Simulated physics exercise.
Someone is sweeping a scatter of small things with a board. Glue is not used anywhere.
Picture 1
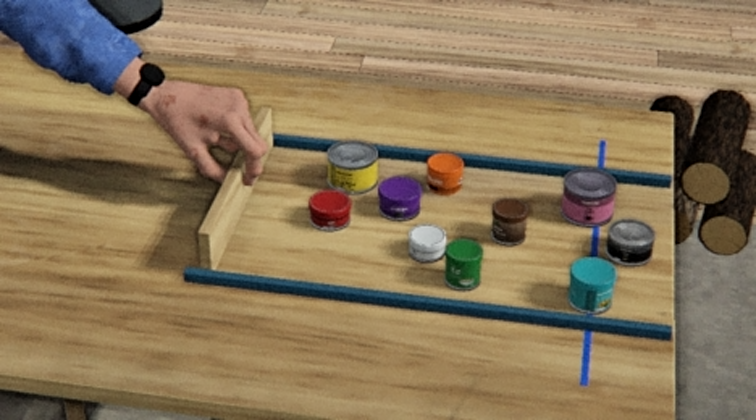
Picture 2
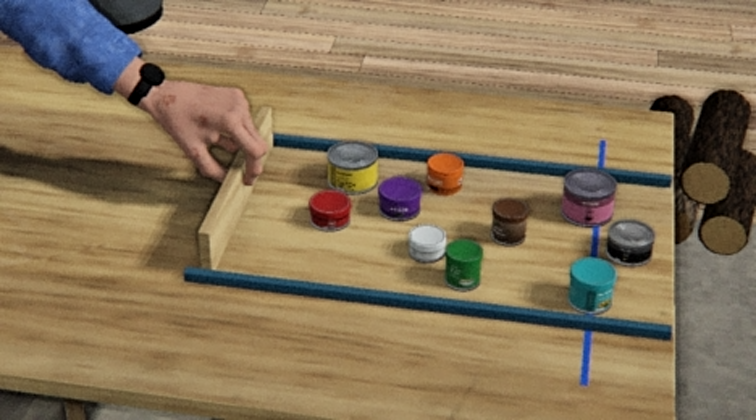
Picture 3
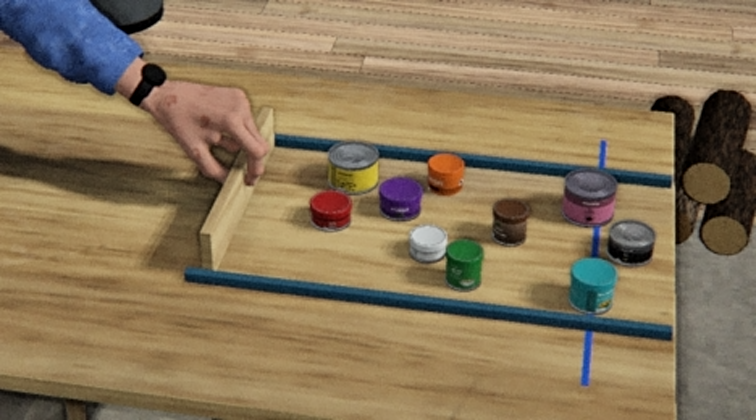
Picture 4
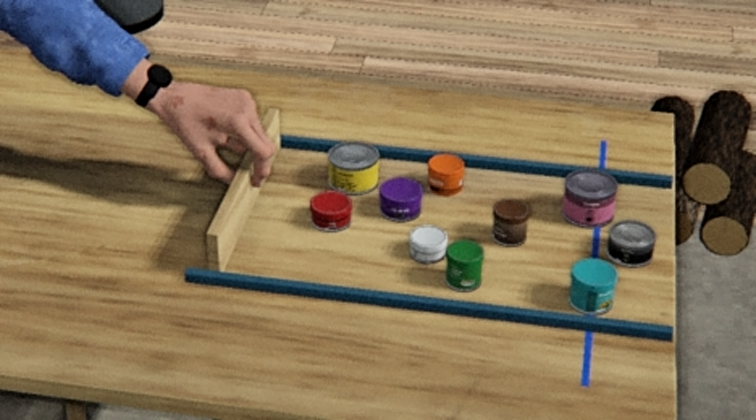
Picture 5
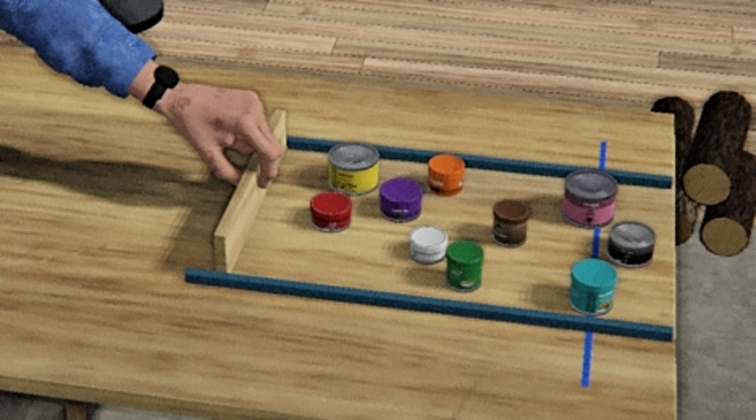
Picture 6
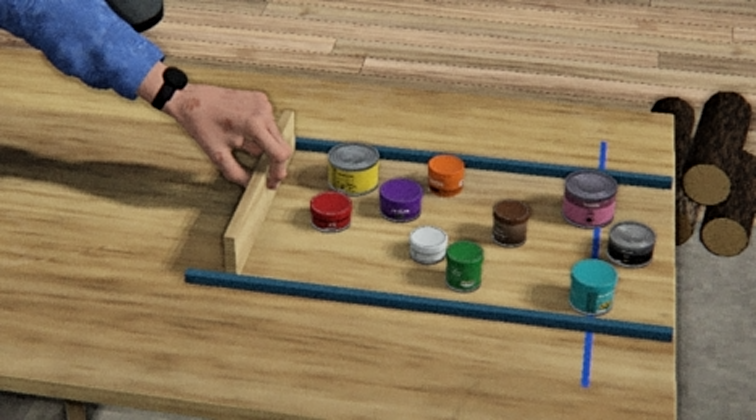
The clip opens on a hand holding an upright wooden board at the left end of two dark rails, with small colourful pots and tins scattered between them. The hand stays nearly still at first, then slides the board slightly to the right, while the containers stay in place.
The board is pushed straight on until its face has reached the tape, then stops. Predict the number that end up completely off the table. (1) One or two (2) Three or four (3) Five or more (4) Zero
1.
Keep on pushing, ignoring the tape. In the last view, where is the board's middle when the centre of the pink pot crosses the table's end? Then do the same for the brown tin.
The middle is at (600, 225) when it's the pink pot, and at (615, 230) when it's the brown tin.
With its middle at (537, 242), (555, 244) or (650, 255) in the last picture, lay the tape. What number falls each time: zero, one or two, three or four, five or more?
Taking the places one by one, it comes to not one; not one; five or more.
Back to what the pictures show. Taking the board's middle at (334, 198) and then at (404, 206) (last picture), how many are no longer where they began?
The number moved is 2 and then 5.
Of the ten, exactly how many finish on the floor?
That totals 1.
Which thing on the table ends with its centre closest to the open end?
Pink pot.
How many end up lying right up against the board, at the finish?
That number would be 5.
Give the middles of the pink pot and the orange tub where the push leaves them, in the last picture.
In the last picture the first middle sits at (670, 217) and the other at (660, 187).
Soon after, none off yet; black pot at rest near (631, 244); turquoise tin at rest near (592, 288); pink pot at rest near (589, 200).
By the end, the number that fall off is one or two; fallen, black pot.
